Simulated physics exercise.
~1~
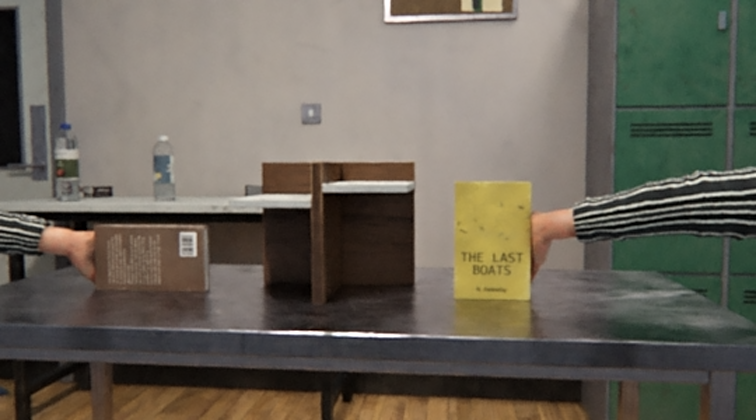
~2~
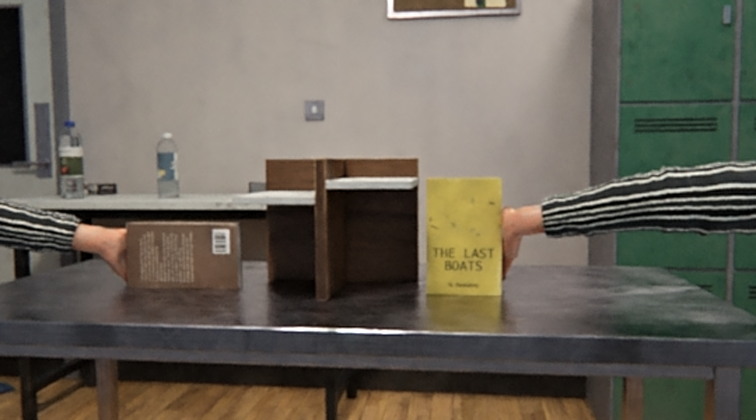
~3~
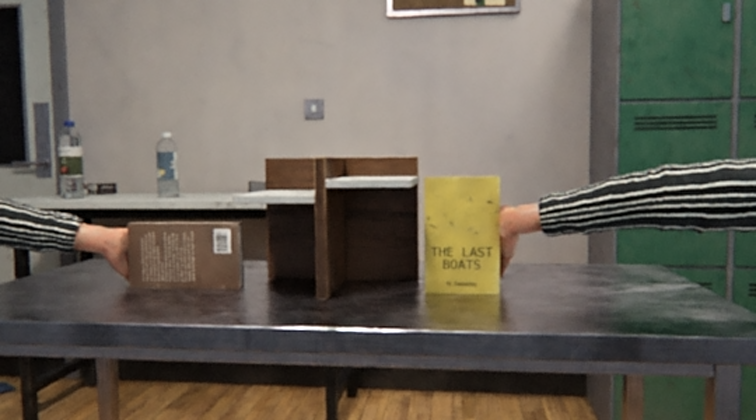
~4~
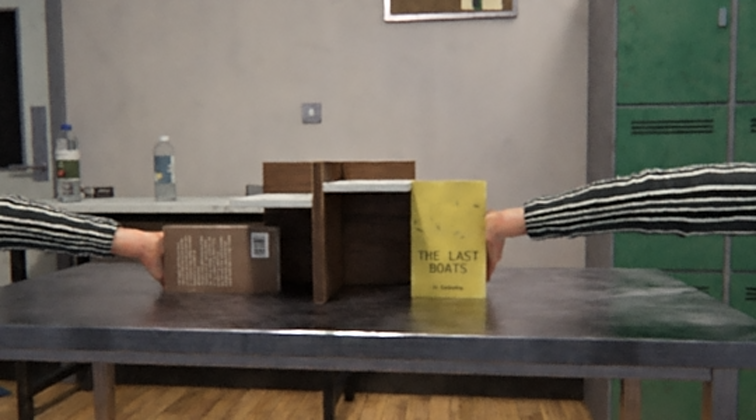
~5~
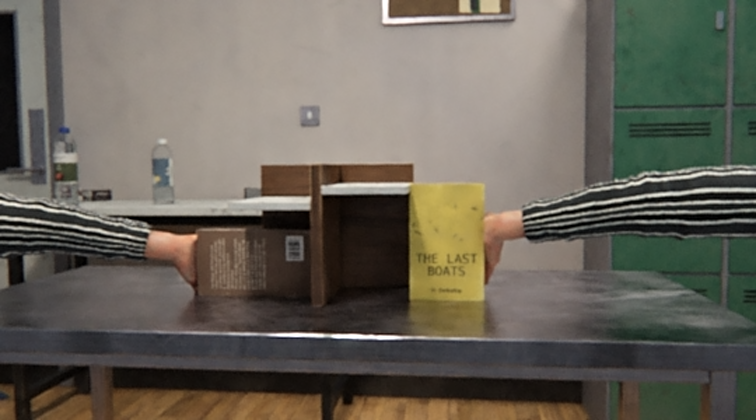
On a dark table, hands slide a flat-lying brown book partway under a shelf while an upright yellow book stops at the edge.
